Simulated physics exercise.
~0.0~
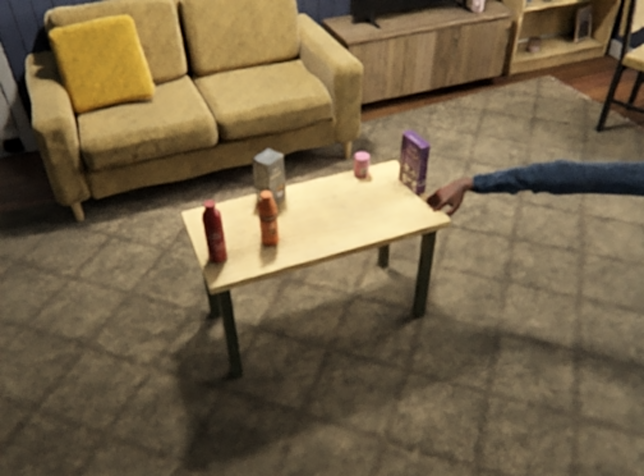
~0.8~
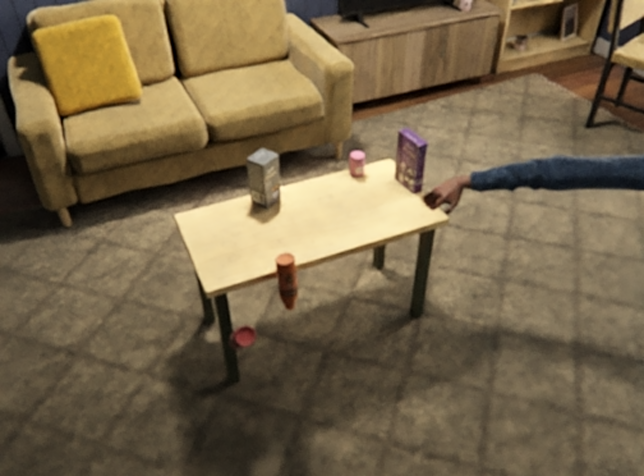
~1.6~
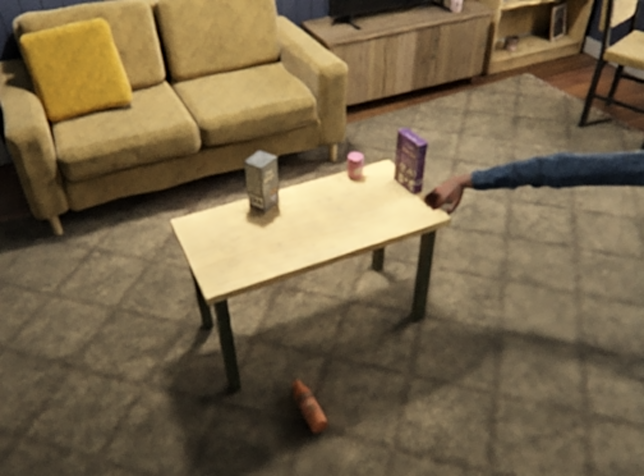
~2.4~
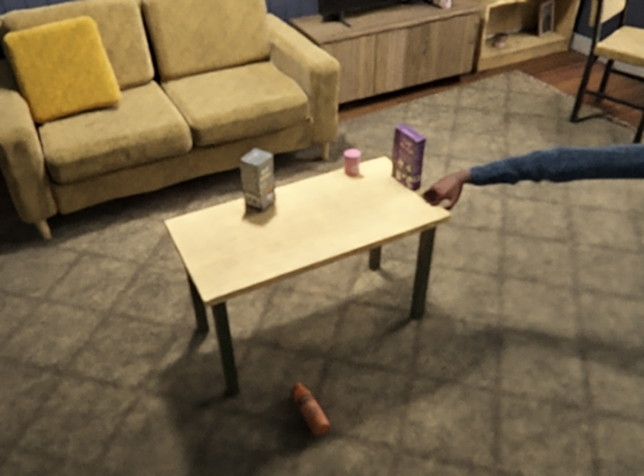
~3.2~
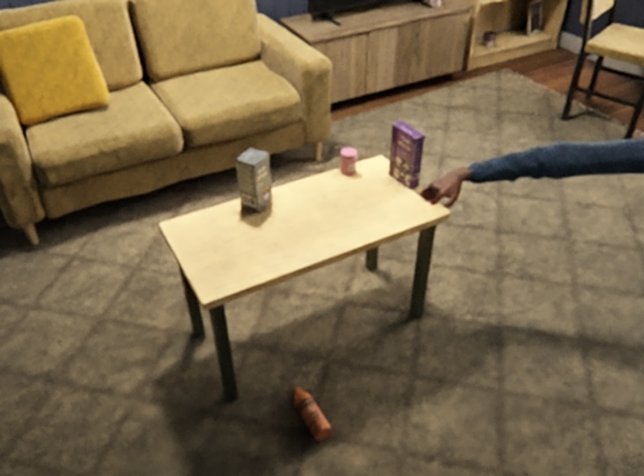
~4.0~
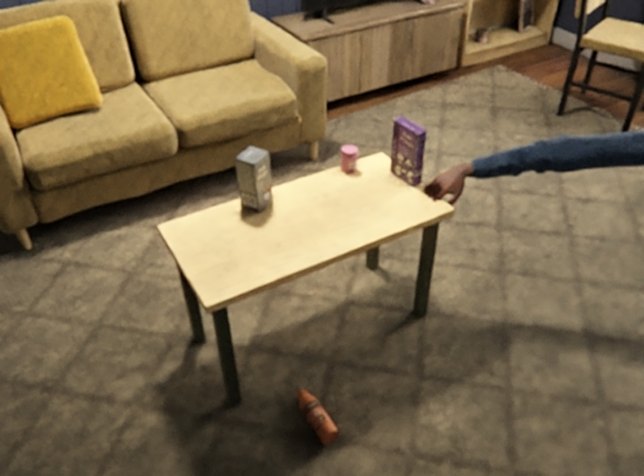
In a living room, a hand grips the right end of a light wooden table as a red bottle and an orange bottle topple off the near edge; the orange one ends lying on the rug, the red one out of sight, while the carton, jar and purple packet stay standing.
